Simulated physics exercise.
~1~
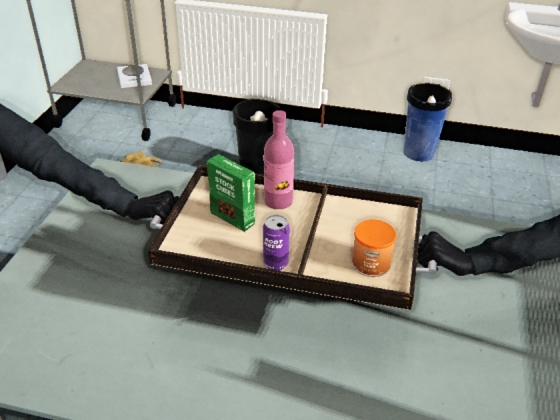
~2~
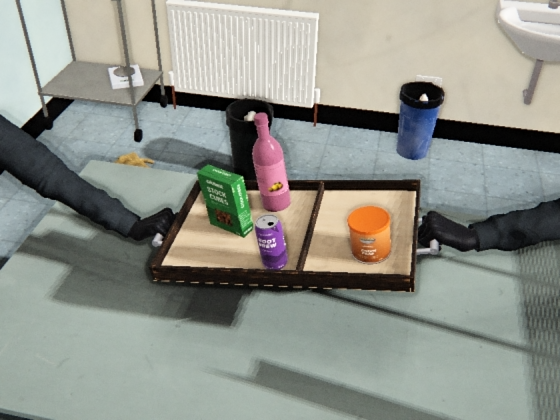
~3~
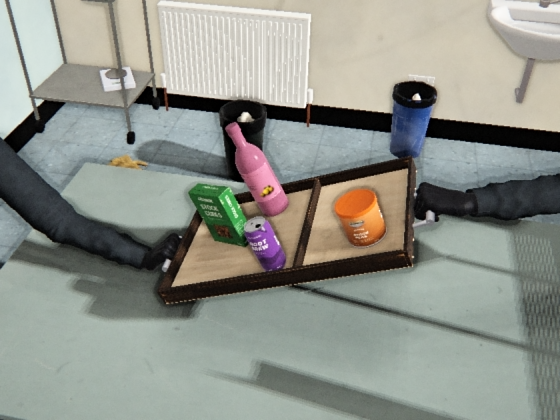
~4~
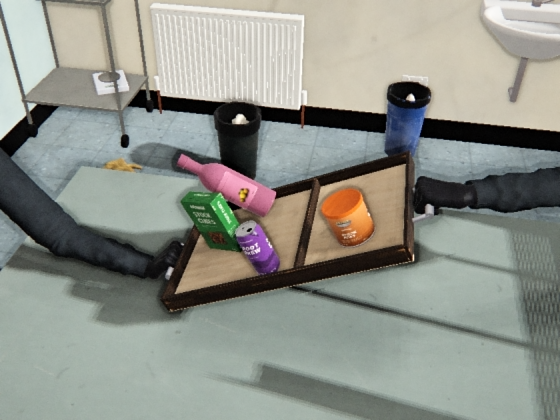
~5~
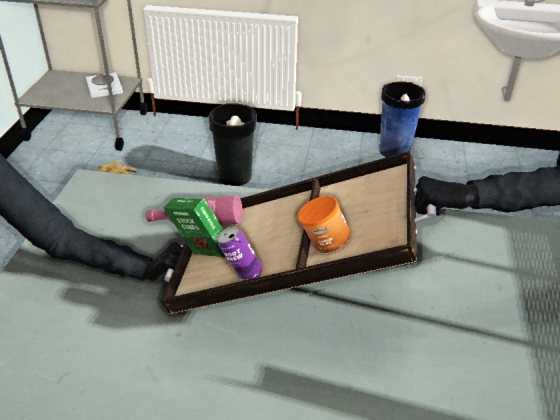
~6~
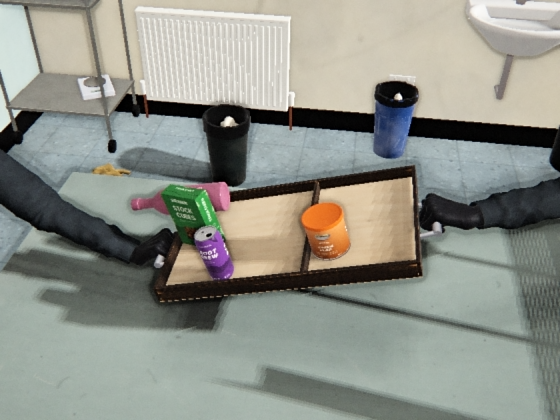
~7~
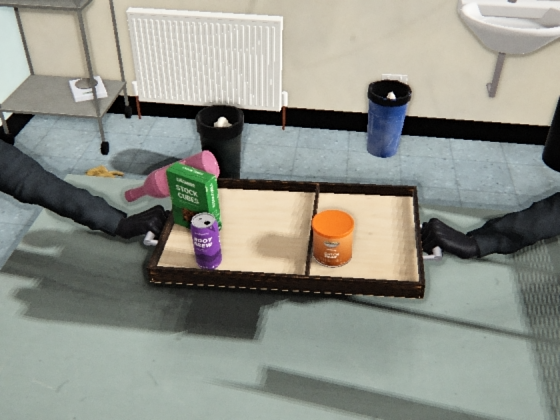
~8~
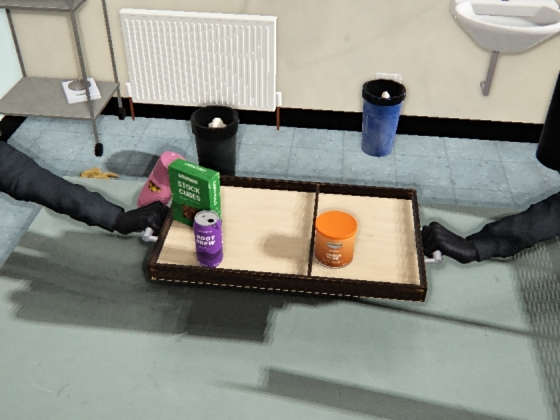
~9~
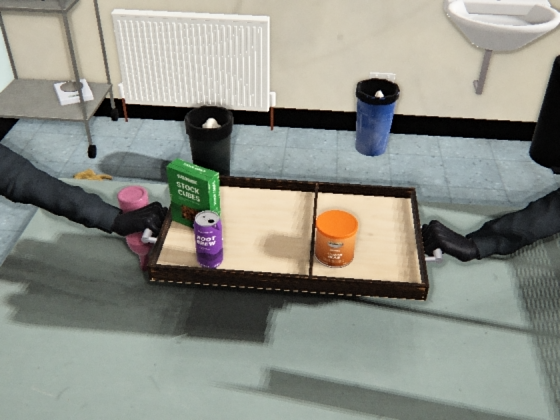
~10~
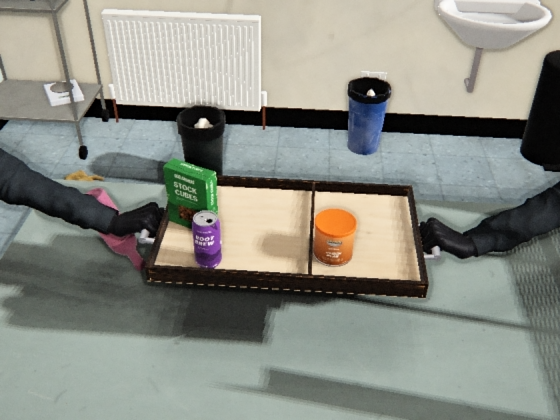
A wooden tray held at each end by a dark-gloved hand carries a pink bottle, a green packet, a purple can and an orange tin above a pale table. The left end dips, and the bottle leans and topples to the left. The packet and can tilt and slide left, while the tin slides left within its own section. As the tray levels, the bottle rolls over the left rim and drops beside the hand. It ends off the tray, tipped over, while the packet, can and tin remain standing aboard.
